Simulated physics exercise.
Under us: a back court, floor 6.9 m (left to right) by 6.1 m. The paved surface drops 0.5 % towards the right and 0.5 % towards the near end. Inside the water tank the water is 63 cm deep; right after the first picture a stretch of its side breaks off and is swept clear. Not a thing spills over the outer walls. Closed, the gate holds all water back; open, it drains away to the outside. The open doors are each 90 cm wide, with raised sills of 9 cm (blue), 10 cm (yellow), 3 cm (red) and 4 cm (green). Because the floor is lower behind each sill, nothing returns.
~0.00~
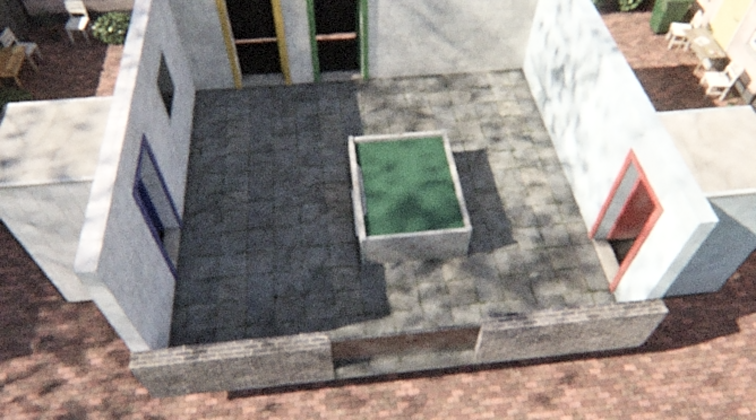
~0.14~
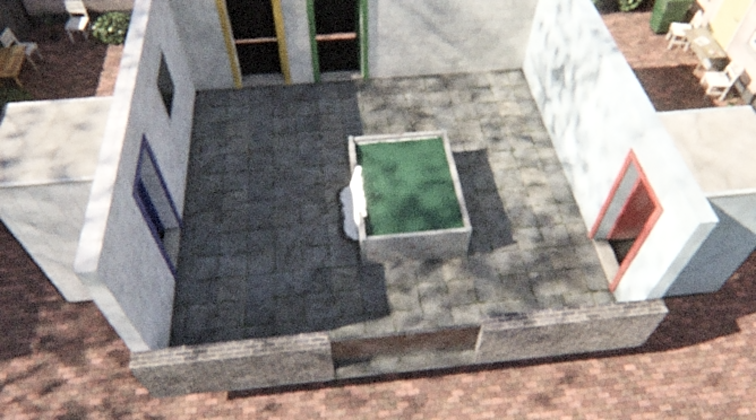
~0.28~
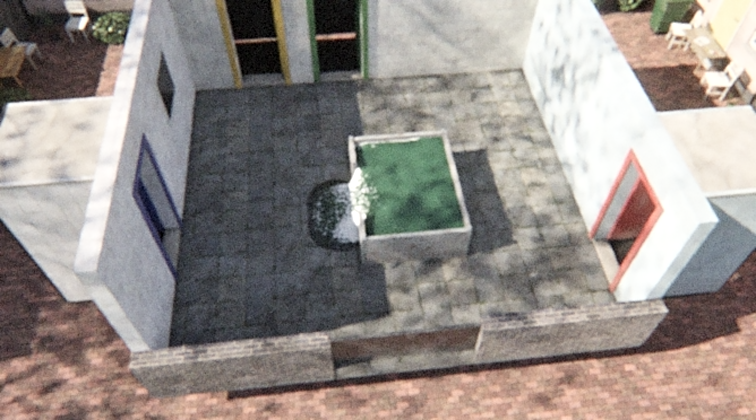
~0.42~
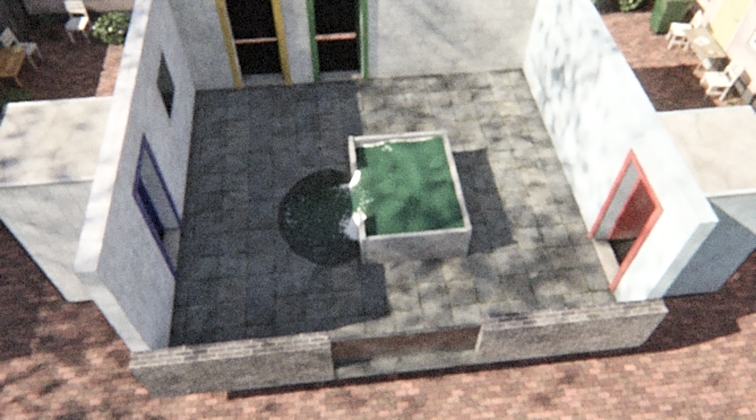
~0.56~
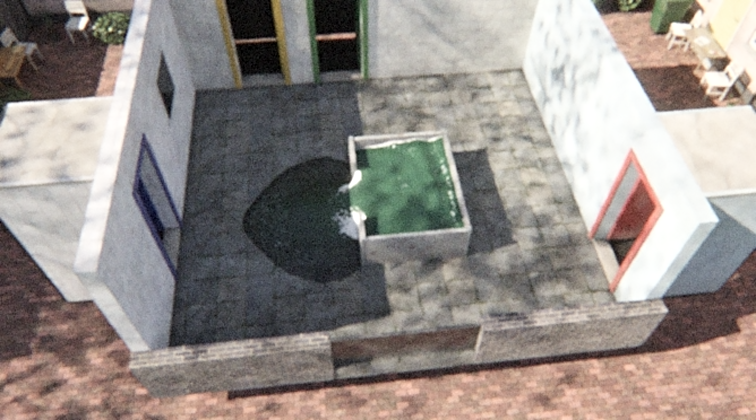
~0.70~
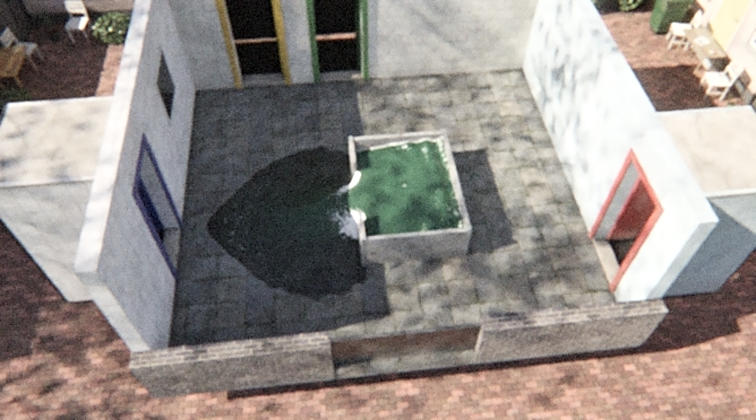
Green water bursts from the left side of a pale, box-shaped tank in a grey paved court, seen from high above by a camera that stays still. Pale walls hold a blue-framed doorway at left, yellow and green ones at the back and a red one at right. White froth appears at the tank's side, then a dark sheet spreads leftward across the shaded paving, widening into a blunt point.
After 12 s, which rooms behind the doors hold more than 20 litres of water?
One by one: The blue door breaches the limit, the yellow door never breaches the limit, the red door breaches the limit, the green door never breaches the limit.
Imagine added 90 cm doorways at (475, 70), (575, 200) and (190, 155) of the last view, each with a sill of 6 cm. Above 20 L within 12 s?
In that order: Under, under, over.
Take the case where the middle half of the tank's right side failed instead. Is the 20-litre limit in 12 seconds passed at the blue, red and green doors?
Blue: Within the limit; red: Exceeding the limit; green: Within the limit.
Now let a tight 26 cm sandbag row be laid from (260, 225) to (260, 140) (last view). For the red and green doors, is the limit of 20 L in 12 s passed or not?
At the red door the limit is exceeded, and at the green door it is exceeded.
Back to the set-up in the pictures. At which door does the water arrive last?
Red.
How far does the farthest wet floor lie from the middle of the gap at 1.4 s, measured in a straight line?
It's close to 3.4 metres.
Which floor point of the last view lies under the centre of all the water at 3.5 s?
The water is centred near (307, 212).
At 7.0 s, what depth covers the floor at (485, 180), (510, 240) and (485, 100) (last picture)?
Close to 0, 1 and 2 centimetres.
After 1.4 s water covers 25 % of the floor and is deepest (34 cm) near (351, 215); blue door 17 cm at the sill, 24 L in, yellow door not reached, red door not reached, green door not reached.
After 2.2 s water covers 35 % of the floor and is deepest (33 cm) near (168, 359); blue door 24 cm at the sill, 93 L in, yellow door not reached, red door not reached, green door not reached.
After 3.5 s water covers 35 % of the floor and is deepest (20 cm) near (196, 95); blue door 15 cm at the sill, 156 L in, yellow door 11 cm at the sill, 0 L in, red door not reached, green door 1 cm at the sill, 0 L in.
After 7.0 s water covers 85 % of the floor and is deepest (10 cm) near (167, 371); blue door 9 cm at the sill, 193 L in, yellow door 7 cm at the sill, 3 L in, red door 6 cm at the sill, 0 L in, green door 4 cm at the sill, 0 L in.
After 12.0 s water covers 100 % of the floor and is deepest (8 cm) near (601, 326); blue door 5 cm at the sill, 193 L in, yellow door 4 cm at the sill, 3 L in, red door 7 cm at the sill, 64 L in, green door 3 cm at the sill, 0 L in.
